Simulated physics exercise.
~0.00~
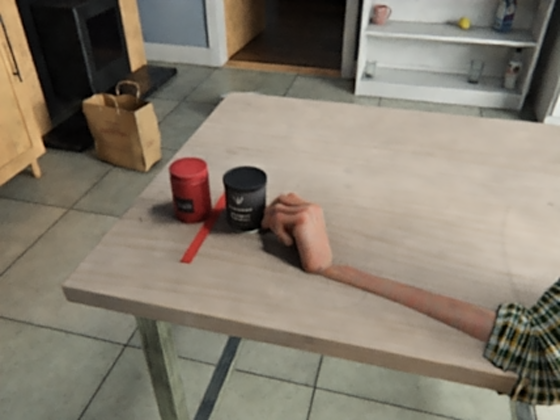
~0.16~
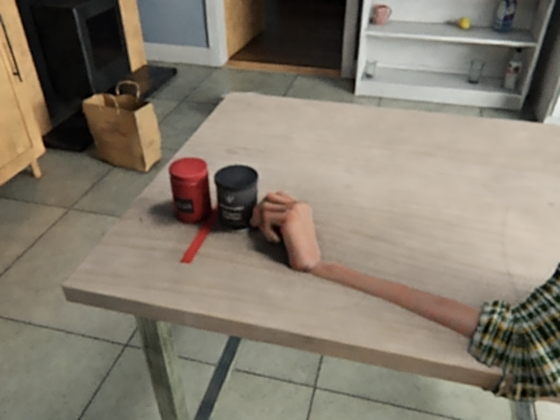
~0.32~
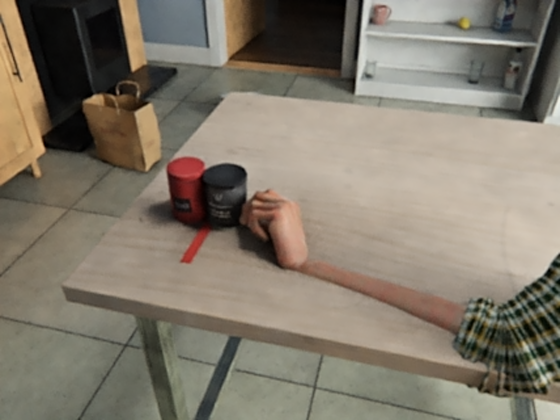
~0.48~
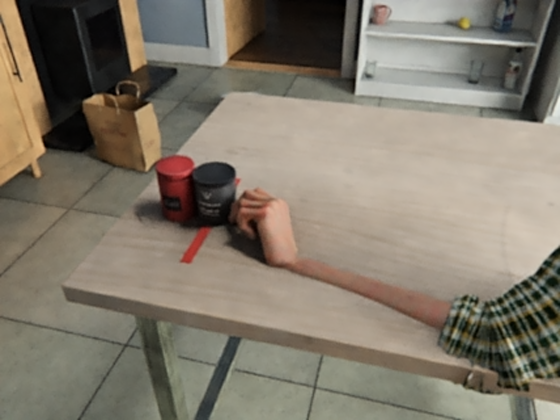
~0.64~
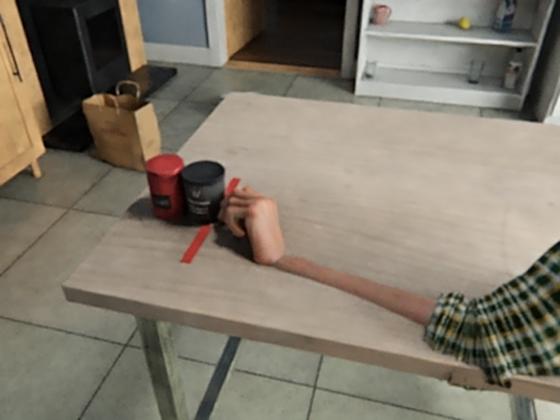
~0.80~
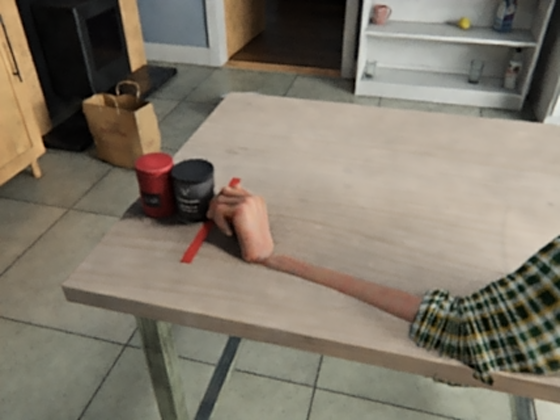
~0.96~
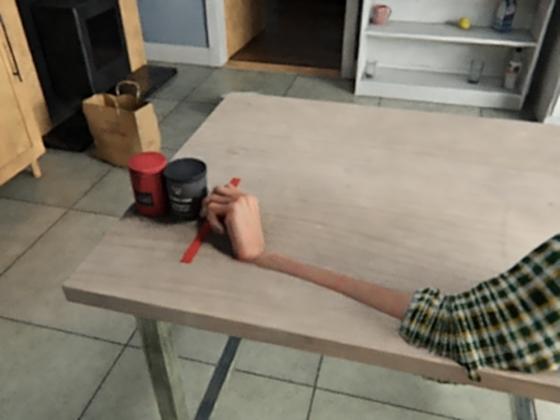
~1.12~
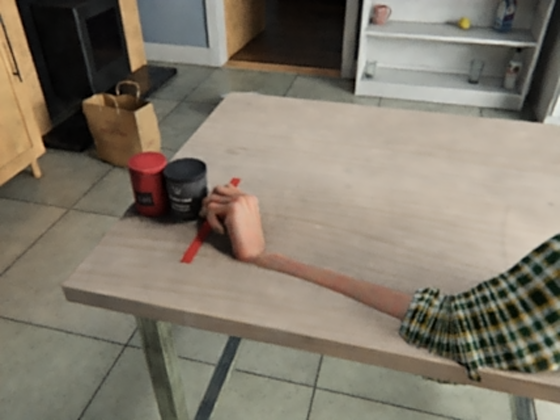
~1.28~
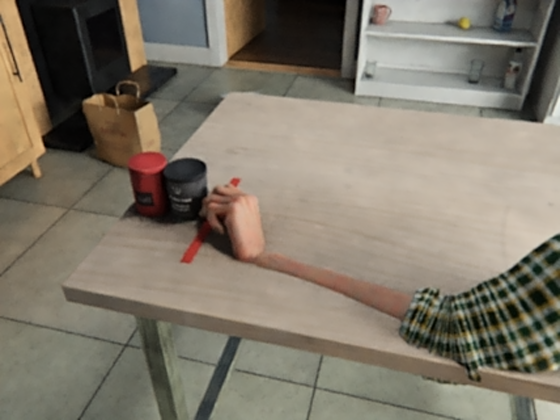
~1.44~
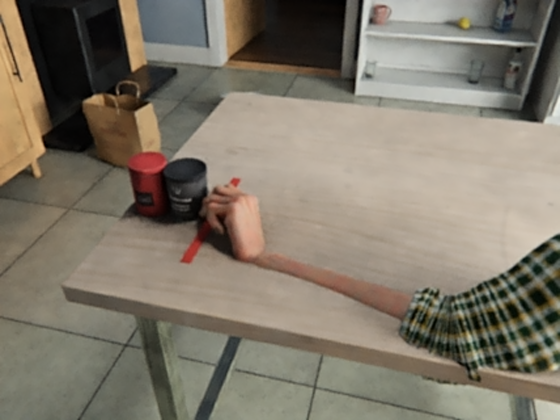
At first, a black pot and a red jar stand upright near the left end of a pale wooden table, around a strip of red tape, with a hand in a checked sleeve beside the pot. The hand pushes the black pot left, closing the small gap until it meets the red jar. Then both slide left together, the jar leading, and the tape comes into view behind them. The hand stops near the tape, and the pot and jar stop too. In the end, both stand upright and still on the table, close to its left edge.
